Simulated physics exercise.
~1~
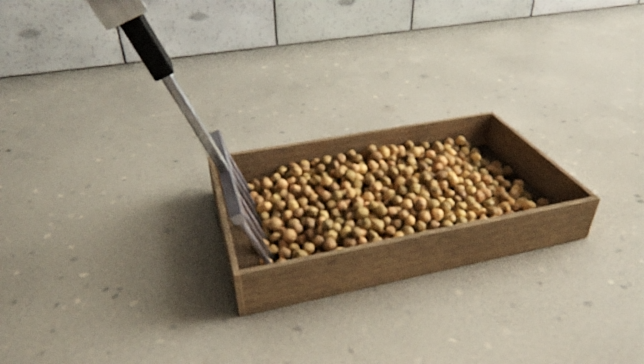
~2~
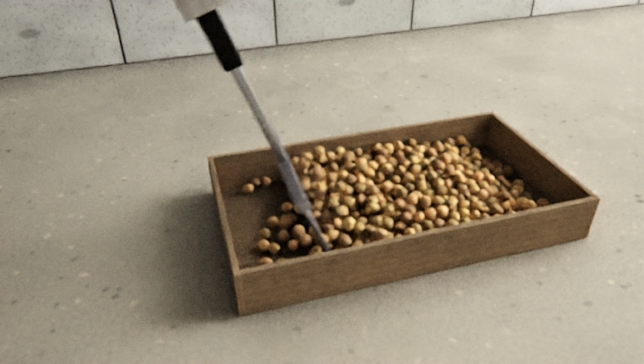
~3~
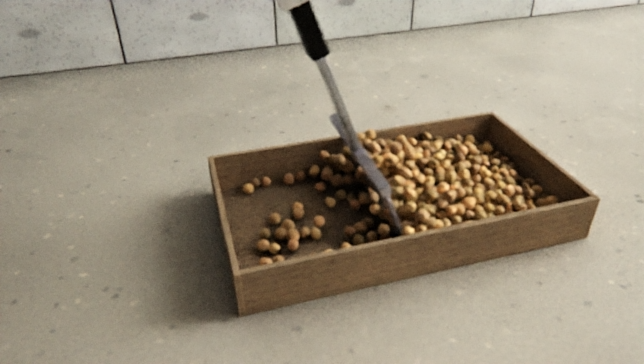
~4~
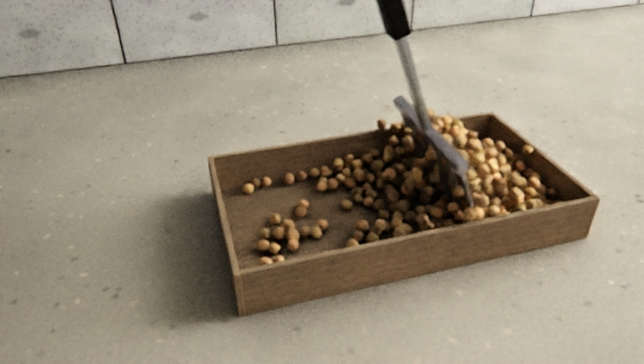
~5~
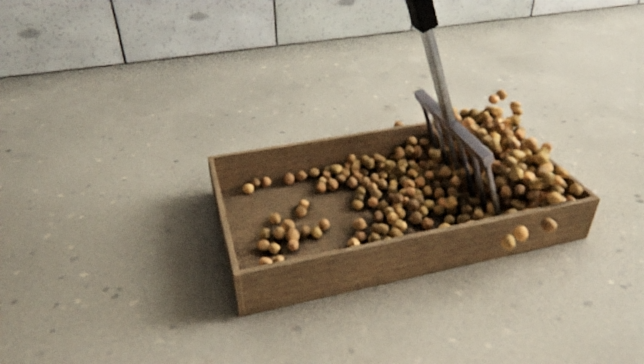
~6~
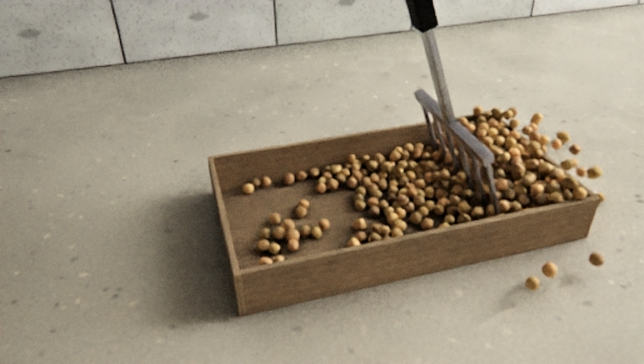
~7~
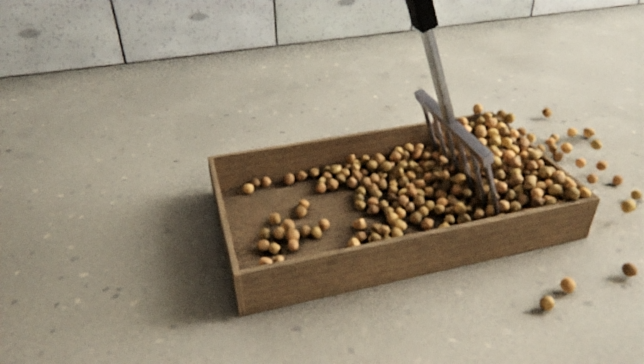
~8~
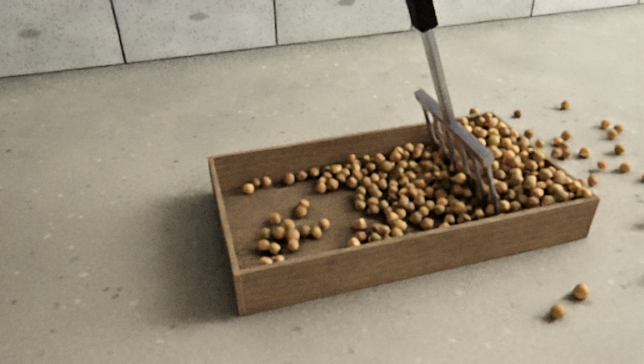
At the start, a metal rake with a black handle stands at the left end of a shallow brown tray filled with dried chickpeas on a grey surface. The rake sweeps right through the load, leaving a small cluster and a few stray chickpeas behind it. As it nears the right end, the chickpeas bunch into a heap that rises above the rim. Some spill over the right end and near side, then roll across the surface. The rake stops inside the tray, with most chickpeas still there and a modest number scattered outside to the right.
